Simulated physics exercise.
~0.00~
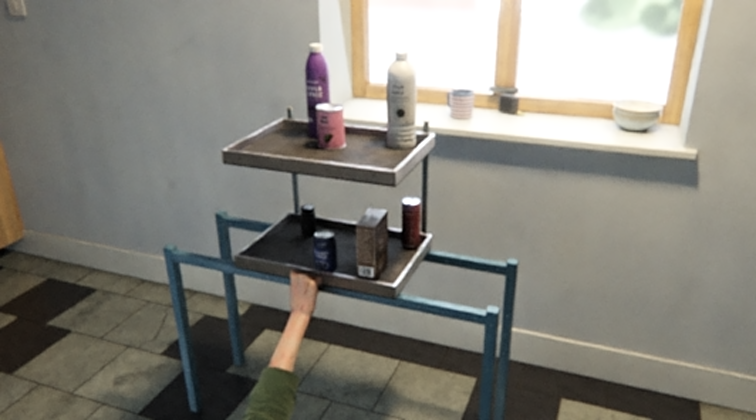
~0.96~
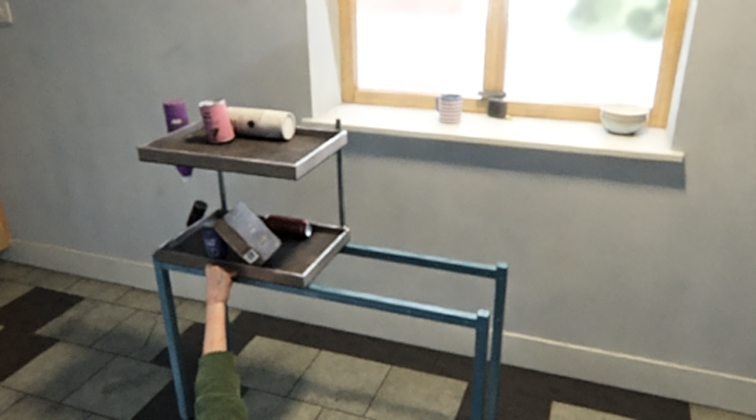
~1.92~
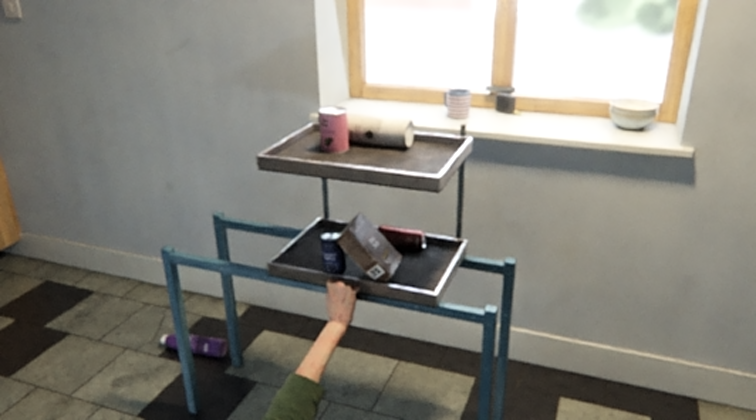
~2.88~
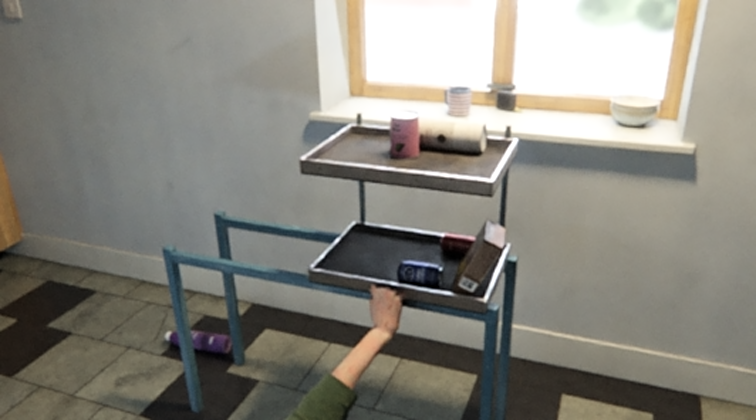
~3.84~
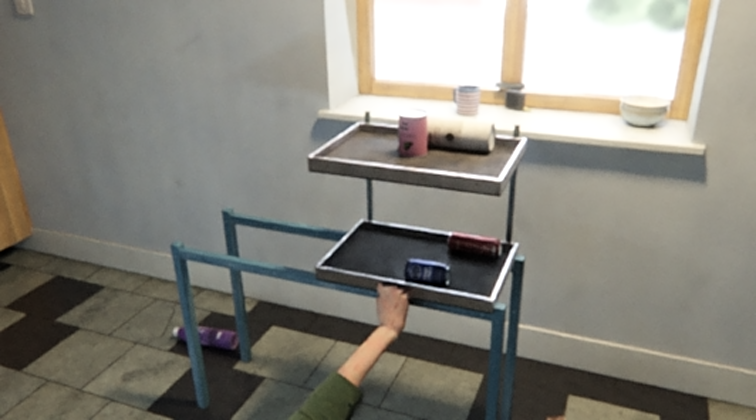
To begin with, a hand holds the front edge of a two-tier rack tray on a blue frame, with bottles, cans and a brown packet standing on it. The tray slides left, and the white bottle and red can topple while the packet leans and the purple bottle and black shaker pitch over the left side. It is then pushed far back to the right, leaving the purple bottle lying on the floor. The blue can tips over and the packet slides to the right edge. Finally, the packet is off the tray, three items lie on it, and the pink tin still stands.
